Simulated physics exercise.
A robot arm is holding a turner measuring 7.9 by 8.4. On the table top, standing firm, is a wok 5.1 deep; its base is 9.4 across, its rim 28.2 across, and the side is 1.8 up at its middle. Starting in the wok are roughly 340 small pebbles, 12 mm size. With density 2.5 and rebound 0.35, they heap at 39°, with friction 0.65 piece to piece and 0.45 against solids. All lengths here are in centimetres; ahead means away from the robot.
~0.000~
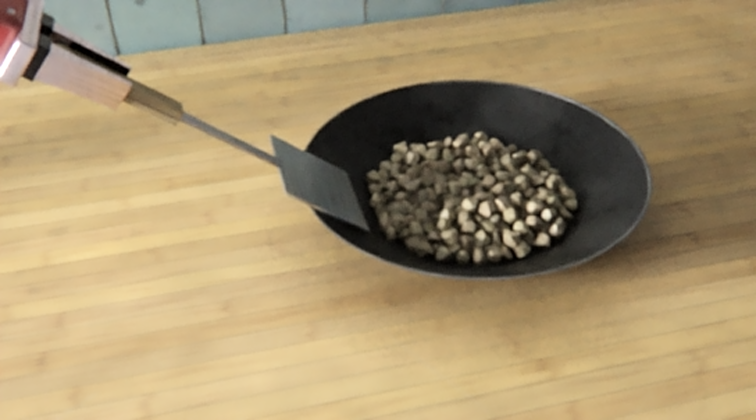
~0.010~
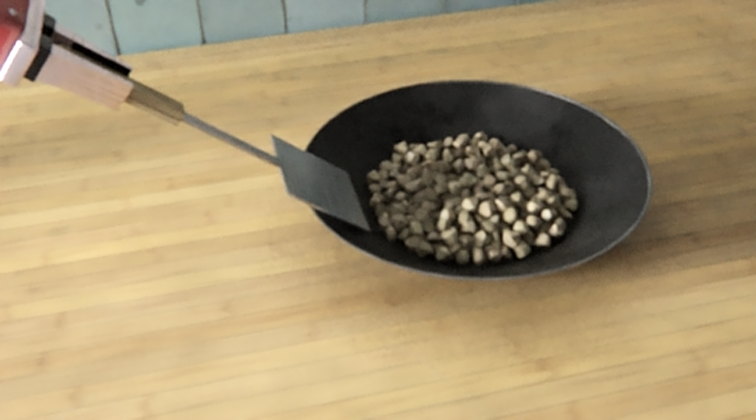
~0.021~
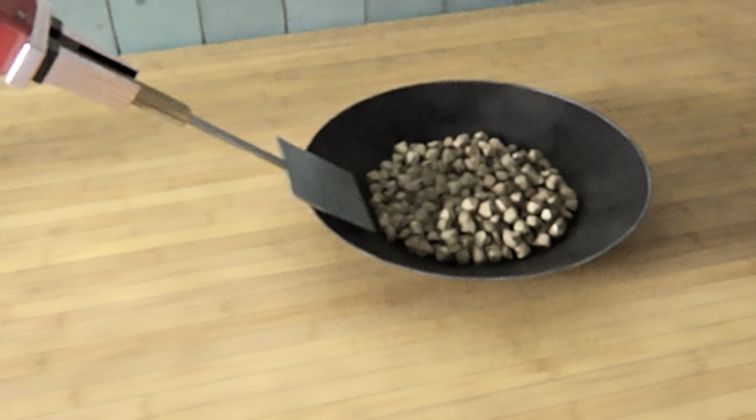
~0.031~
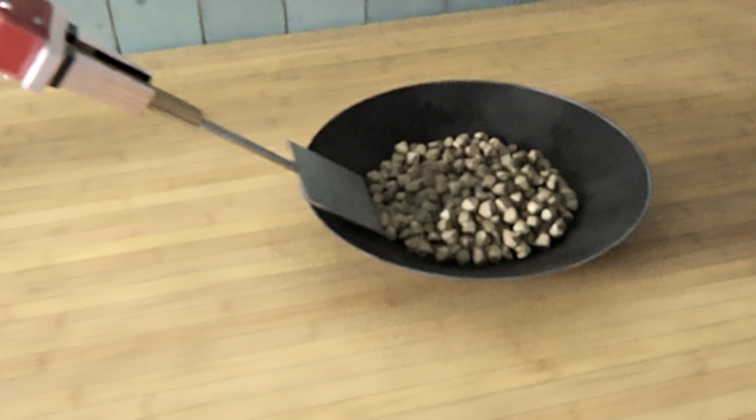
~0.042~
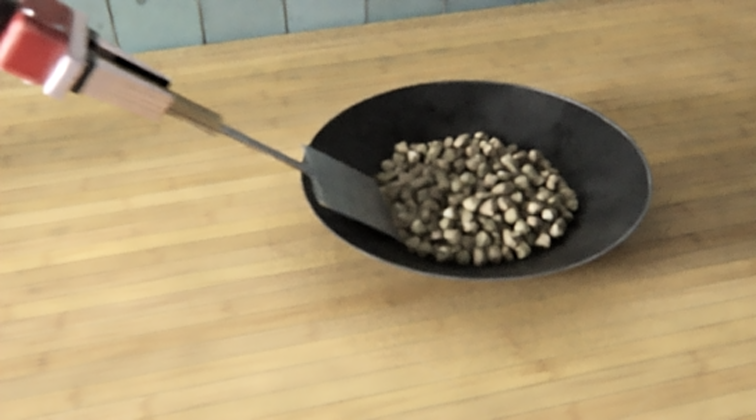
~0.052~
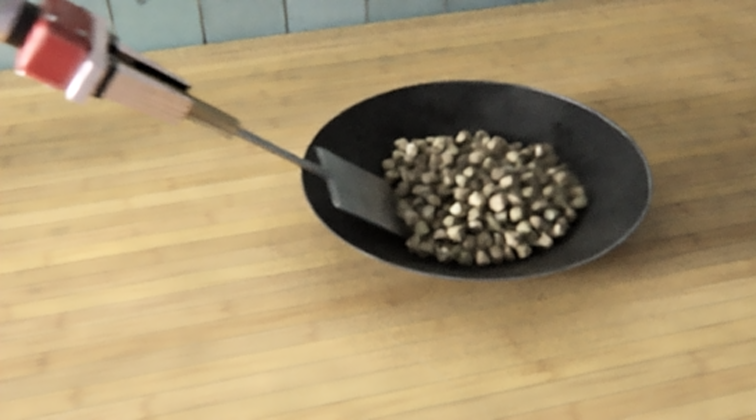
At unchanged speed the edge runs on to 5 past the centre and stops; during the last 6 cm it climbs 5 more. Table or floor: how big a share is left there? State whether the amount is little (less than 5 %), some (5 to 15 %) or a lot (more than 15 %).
The amount is a lot, more than 15 %.
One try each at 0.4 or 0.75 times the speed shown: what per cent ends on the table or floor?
Near 0 and near 10 percent respectively.
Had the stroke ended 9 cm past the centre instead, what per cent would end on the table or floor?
In that case about 35 percent ends on the table or floor.
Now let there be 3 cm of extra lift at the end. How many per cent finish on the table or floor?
Close to 20 in a hundred.
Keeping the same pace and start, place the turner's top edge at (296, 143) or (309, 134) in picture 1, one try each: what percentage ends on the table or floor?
First try around 25 percent, second around 25 percent.
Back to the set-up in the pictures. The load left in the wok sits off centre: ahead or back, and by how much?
Some 5.5 cm ahead of the centre.
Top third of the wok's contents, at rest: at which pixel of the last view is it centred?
I'd put it close to (574, 152).
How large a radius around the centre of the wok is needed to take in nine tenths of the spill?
I'd put it at about 50 centimetres.
By 0.08 s, sloping 39°, highest piece 6 above the table; 345 in the wok.
By 0.11 s, sloping 39°, highest piece 9 above the table; 330 in the wok, 15 on the blade or in flight.
By 0.33 s, sloping 39°, highest piece 13 above the table; 262 in the wok, 56 on the table or floor, 27 on the blade or in flight.
By 1.38 s, sloping 39°, highest piece 6 above the table; 262 in the wok, 83 on the table or floor.
Final count, 262 in the wok, 83 on the table or floor. That is 24 % on the table or floor.
